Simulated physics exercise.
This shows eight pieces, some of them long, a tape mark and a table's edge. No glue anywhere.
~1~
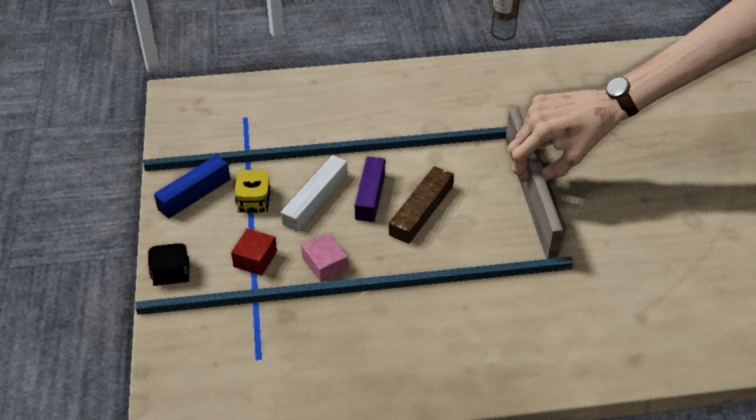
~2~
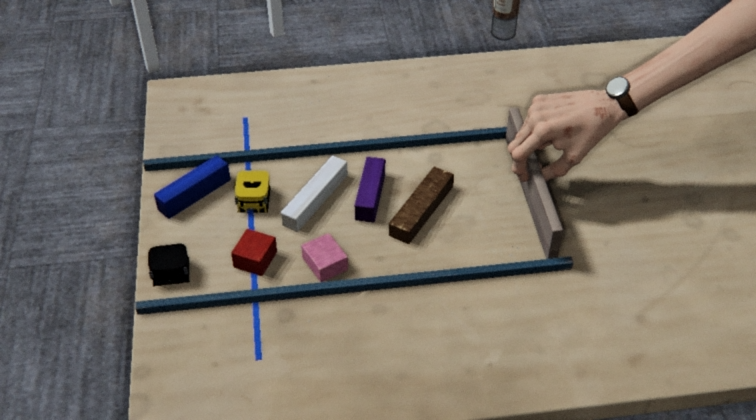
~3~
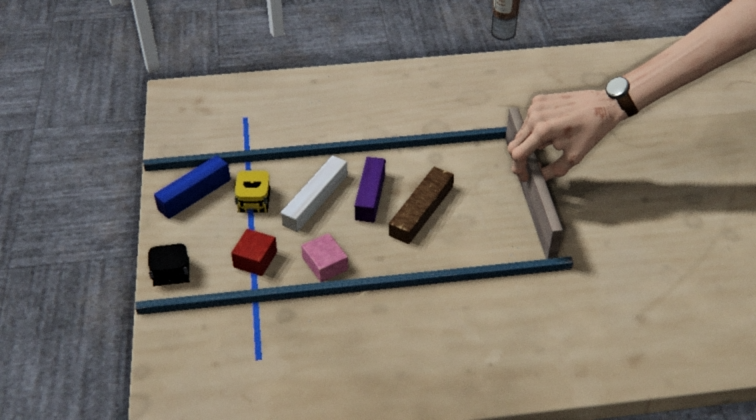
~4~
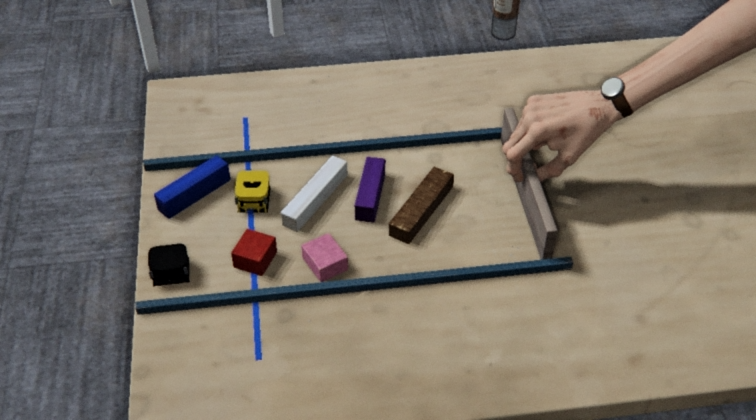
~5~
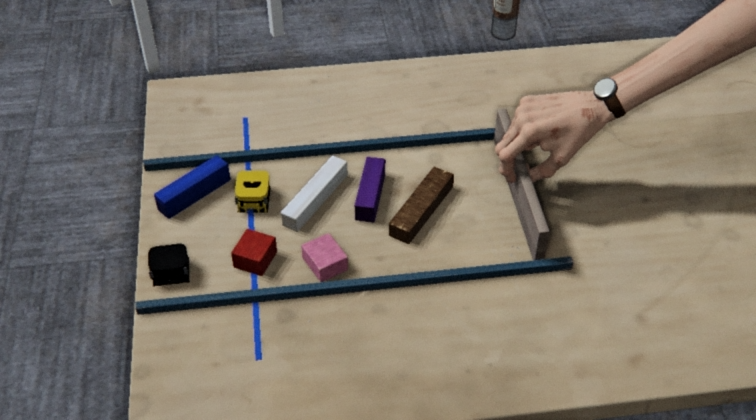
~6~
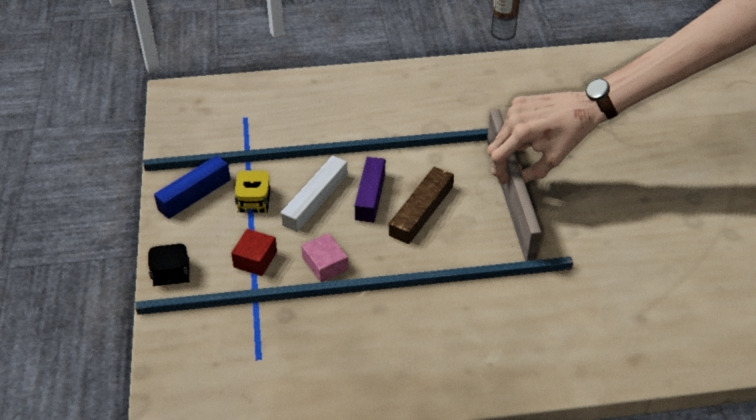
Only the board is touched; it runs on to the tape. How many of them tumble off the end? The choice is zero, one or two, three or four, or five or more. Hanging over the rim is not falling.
The number that fall off is zero.
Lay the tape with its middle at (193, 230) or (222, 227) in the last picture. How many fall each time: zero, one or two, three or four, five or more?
One after another: Three or four; one or two.
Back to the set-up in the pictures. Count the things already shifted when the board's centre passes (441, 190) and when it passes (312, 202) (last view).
1 and 5.
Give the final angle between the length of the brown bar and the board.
Some 0 degrees.
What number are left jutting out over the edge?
Overhanging: 1.
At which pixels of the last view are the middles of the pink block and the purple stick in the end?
About (234, 279), and the other about (216, 199).
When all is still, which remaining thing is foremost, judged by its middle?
Foremost is the blue stick.
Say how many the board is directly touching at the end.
That makes 2.
Early on, none off yet; black case at rest near (169, 265); blue stick at rest near (193, 187); red block at rest near (254, 252).
Finally, the number that fall off is zero.
